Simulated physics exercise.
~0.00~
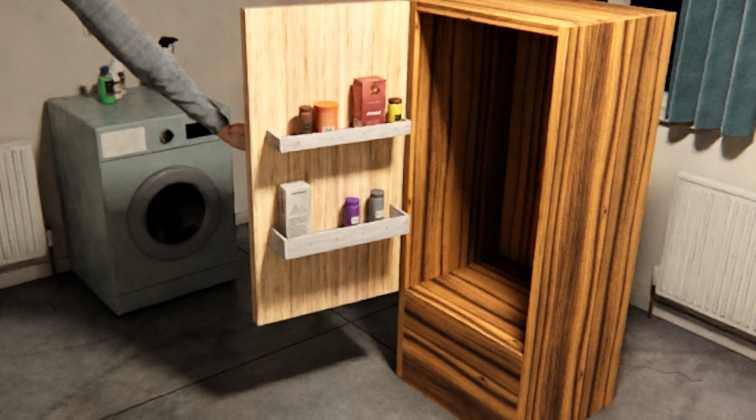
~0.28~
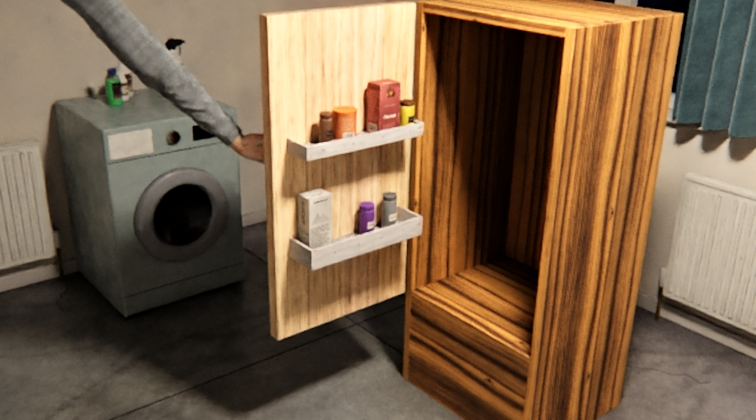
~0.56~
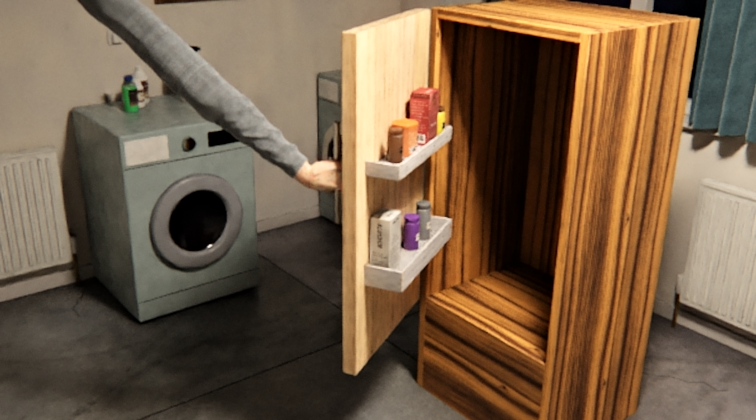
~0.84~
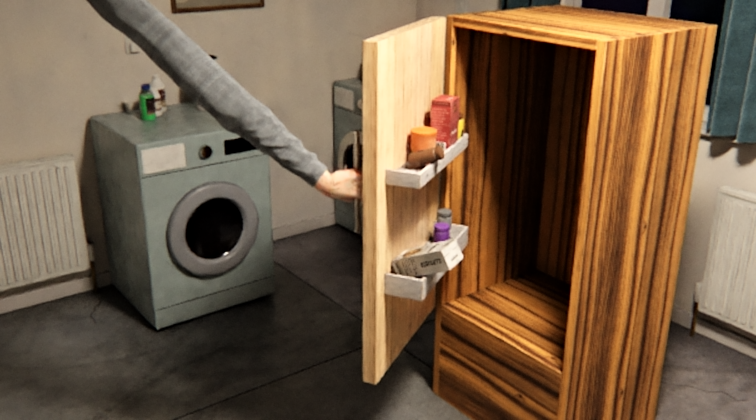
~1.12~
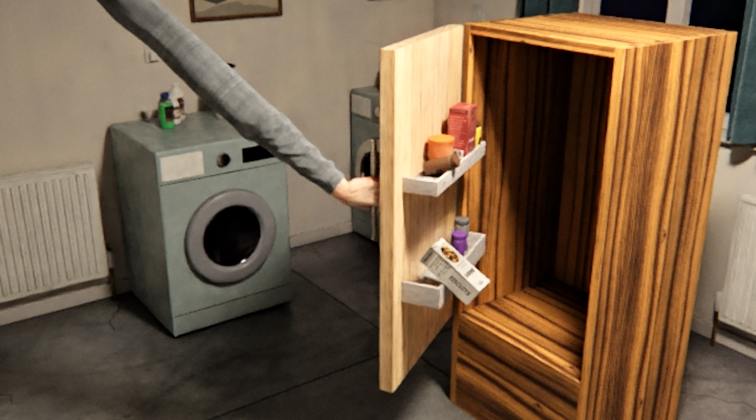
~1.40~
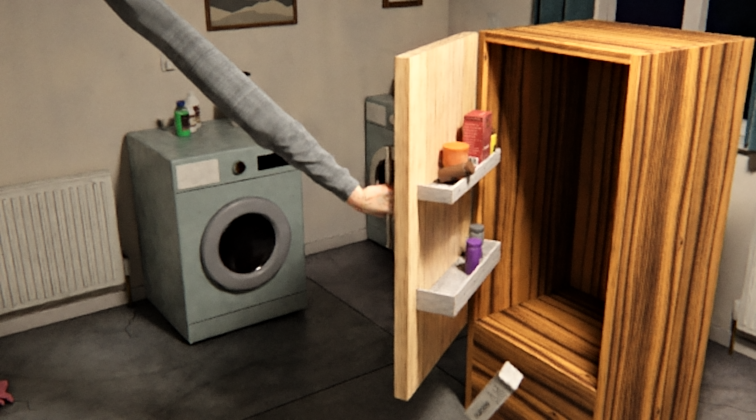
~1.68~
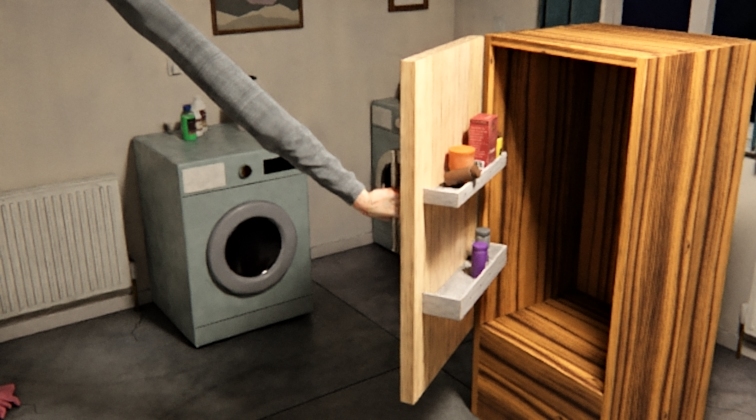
In a dim room with grey flooring, seen from slightly above, a tall striped wooden cupboard stands open at the right, with pale washing machines to the left. On the door's upper rack sit a brown container, an orange tin, a red carton and a yellow container; below are a white carton, a purple container and a grey one. A grey-sleeved arm pushes the door partway towards shut, and it stops. The brown container topples within its rack while the white carton tips over the lower rail and falls out of sight. The others remain upright on the racks.
